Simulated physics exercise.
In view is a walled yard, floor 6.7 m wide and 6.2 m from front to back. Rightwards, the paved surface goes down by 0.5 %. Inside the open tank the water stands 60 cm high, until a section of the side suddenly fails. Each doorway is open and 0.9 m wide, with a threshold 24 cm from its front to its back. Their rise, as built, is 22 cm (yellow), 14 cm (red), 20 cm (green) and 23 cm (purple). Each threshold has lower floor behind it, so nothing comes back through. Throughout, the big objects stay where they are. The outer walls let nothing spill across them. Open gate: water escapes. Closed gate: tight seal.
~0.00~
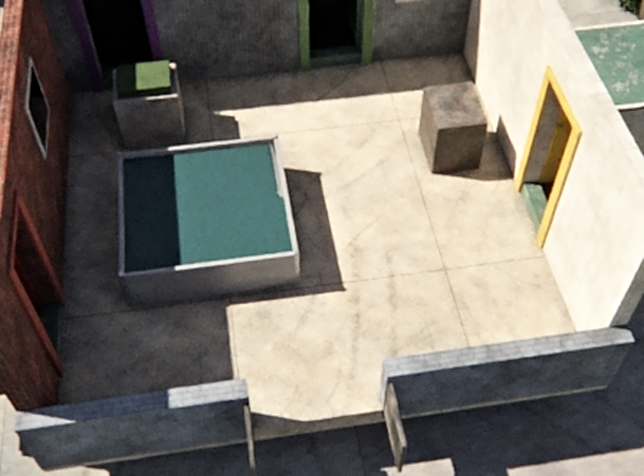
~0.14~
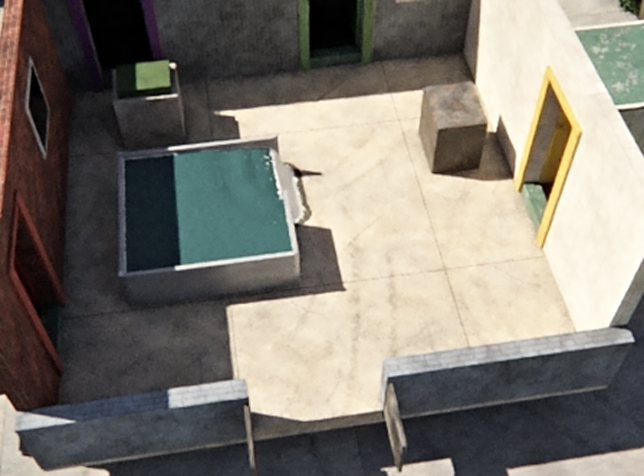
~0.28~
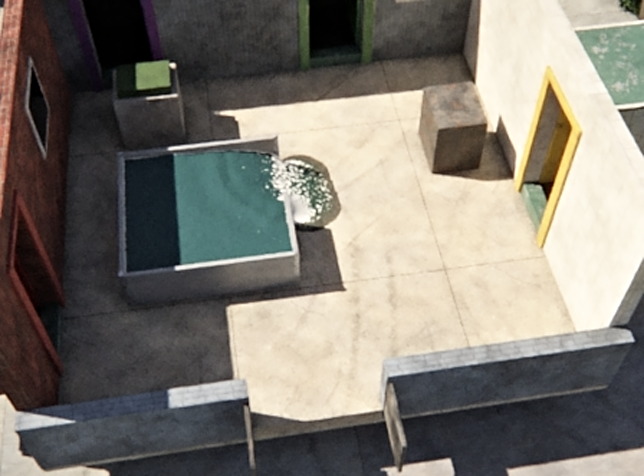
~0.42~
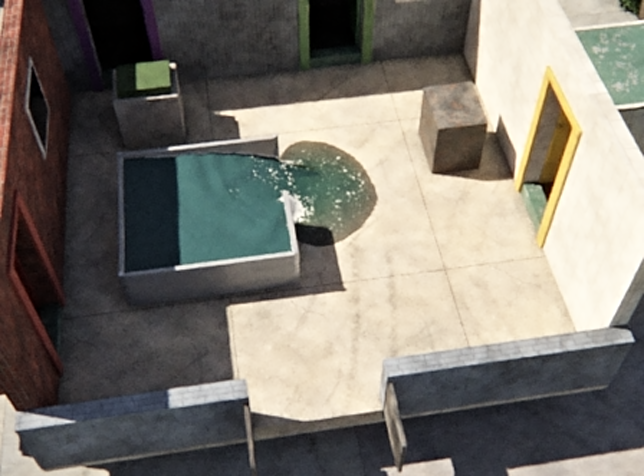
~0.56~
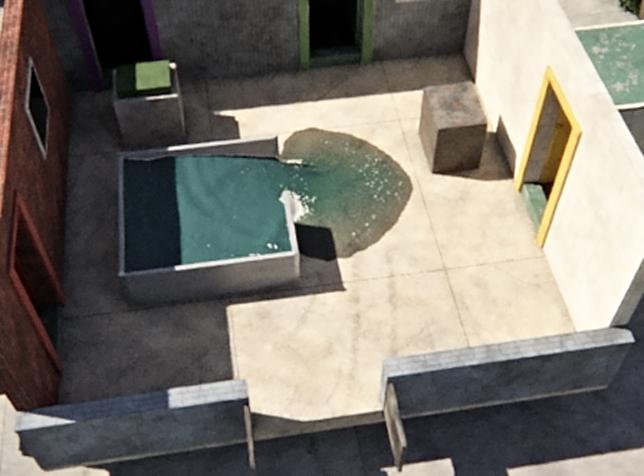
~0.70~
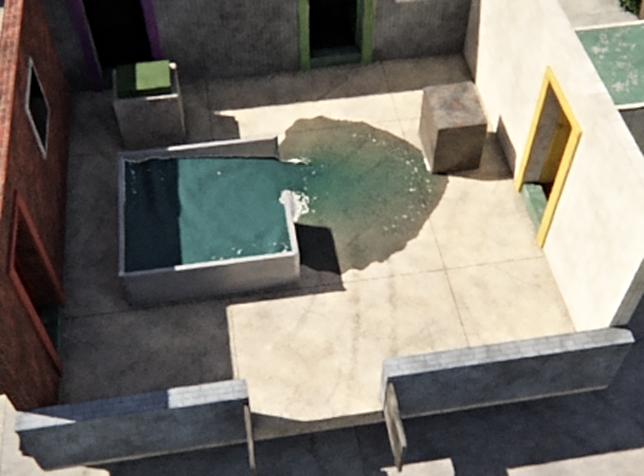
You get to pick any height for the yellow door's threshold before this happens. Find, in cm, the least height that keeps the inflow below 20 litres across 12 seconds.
The least height is about 20 cm.
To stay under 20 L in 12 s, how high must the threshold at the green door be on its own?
I'd raise green to close to 12.0 cm.
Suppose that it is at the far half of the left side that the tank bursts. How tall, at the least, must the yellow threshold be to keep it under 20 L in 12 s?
Estimate: Near 7.5 cm.
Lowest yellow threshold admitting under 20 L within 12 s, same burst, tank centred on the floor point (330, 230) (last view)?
I'd put it at close to 30 cm.
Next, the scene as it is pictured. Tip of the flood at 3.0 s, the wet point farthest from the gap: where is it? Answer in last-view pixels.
Near pixel (587, 362).
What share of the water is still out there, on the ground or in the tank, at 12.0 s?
I'd say near 96 per cent is still there.
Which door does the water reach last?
It's the red one.
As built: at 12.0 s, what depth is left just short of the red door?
Depth: Near 8.5 cm.
After 1.4 s water covers 25 % of the floor, deepest (37 cm) near (286, 185); 10 cm at the yellow door, 0 litres in over its 22 cm threshold.
After 3.0 s water covers 40 % of the floor, deepest (31 cm) near (587, 362); 23 cm at the yellow door, 8 litres in over its 22 cm threshold.
After 12.0 s water covers 100 % of the floor, deepest (12 cm) near (65, 260); 10 cm at the yellow door, 11 litres in over its 22 cm threshold.
At the yellow door as built, the water arrived by 1.3 s and peaked near 26 cm at 2.4 s.
Run again over the same 12 s with other heights there, 30 litres in over 18.5 cm, 13 litres over 21.5 cm. The limit of 20 litres is kept from about 20 cm up.
